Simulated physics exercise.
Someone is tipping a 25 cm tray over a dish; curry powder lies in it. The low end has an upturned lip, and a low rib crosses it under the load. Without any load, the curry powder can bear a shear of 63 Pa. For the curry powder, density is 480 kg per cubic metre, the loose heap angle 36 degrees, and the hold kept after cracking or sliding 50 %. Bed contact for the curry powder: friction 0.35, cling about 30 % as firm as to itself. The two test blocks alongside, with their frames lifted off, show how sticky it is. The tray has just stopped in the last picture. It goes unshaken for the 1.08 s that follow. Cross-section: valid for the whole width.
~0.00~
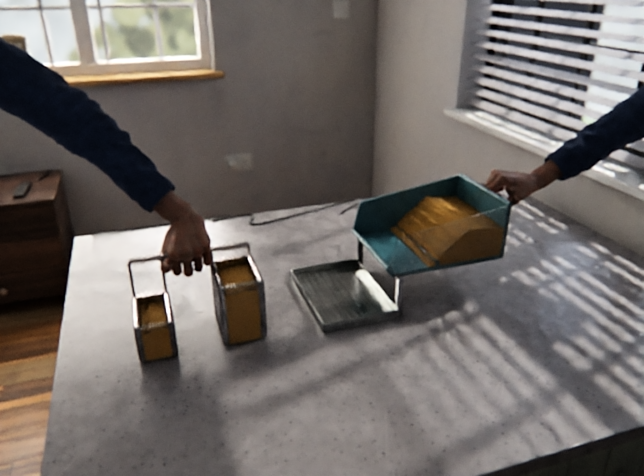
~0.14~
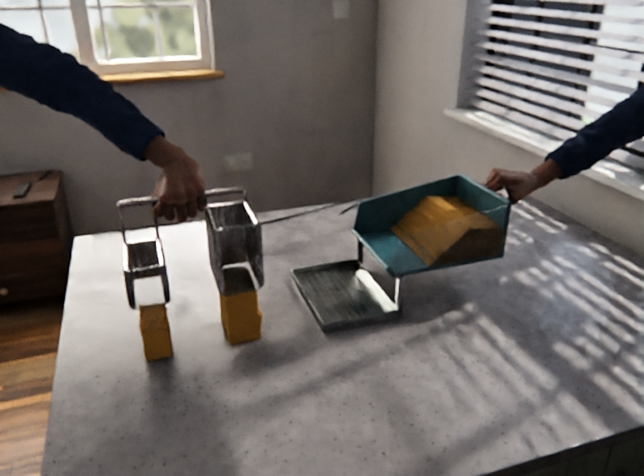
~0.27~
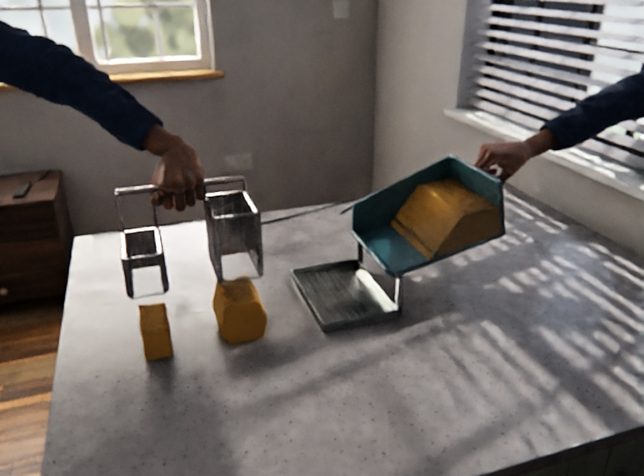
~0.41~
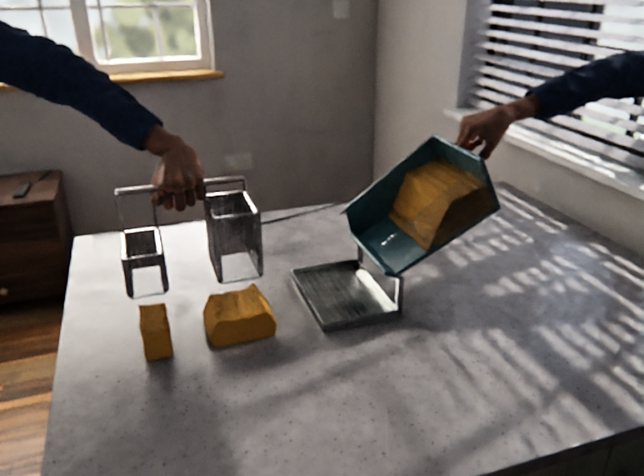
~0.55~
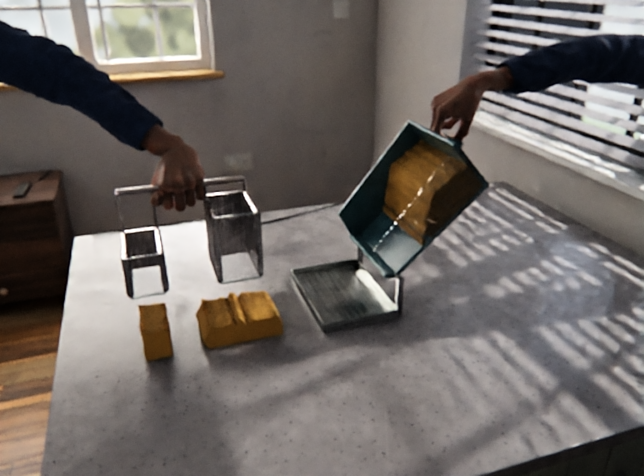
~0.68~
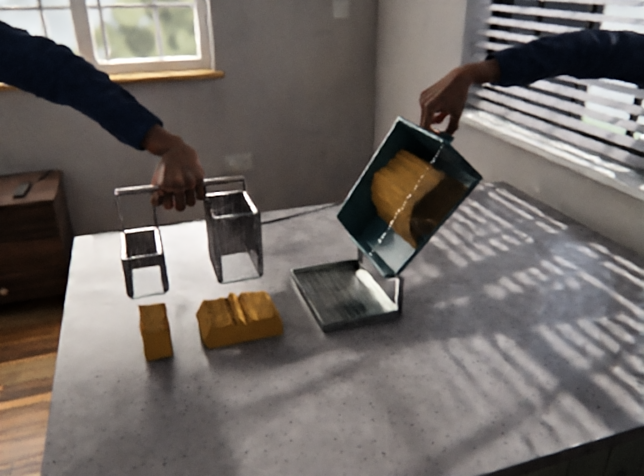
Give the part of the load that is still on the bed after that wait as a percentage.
Roughly 48 per cent.
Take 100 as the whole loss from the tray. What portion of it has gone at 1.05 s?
Roughly 90 per cent.
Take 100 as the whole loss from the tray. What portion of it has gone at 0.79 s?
Around 0 out of 100.
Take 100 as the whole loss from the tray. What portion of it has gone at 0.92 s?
I'd put it at around 40 %.
After 0.79 s, the tilt is 48 degrees and 100 % is on the bed.
After 0.92 s, the tilt is 48 degrees and 78 % is on the bed.
After 1.05 s, the tilt is 48 degrees and 55 % is on the bed.
After 1.18 s, the tilt is 48 degrees and 50 % is on the bed.
After 1.72 s, at the end, the tilt is 48 degrees and 48 % is on the bed.
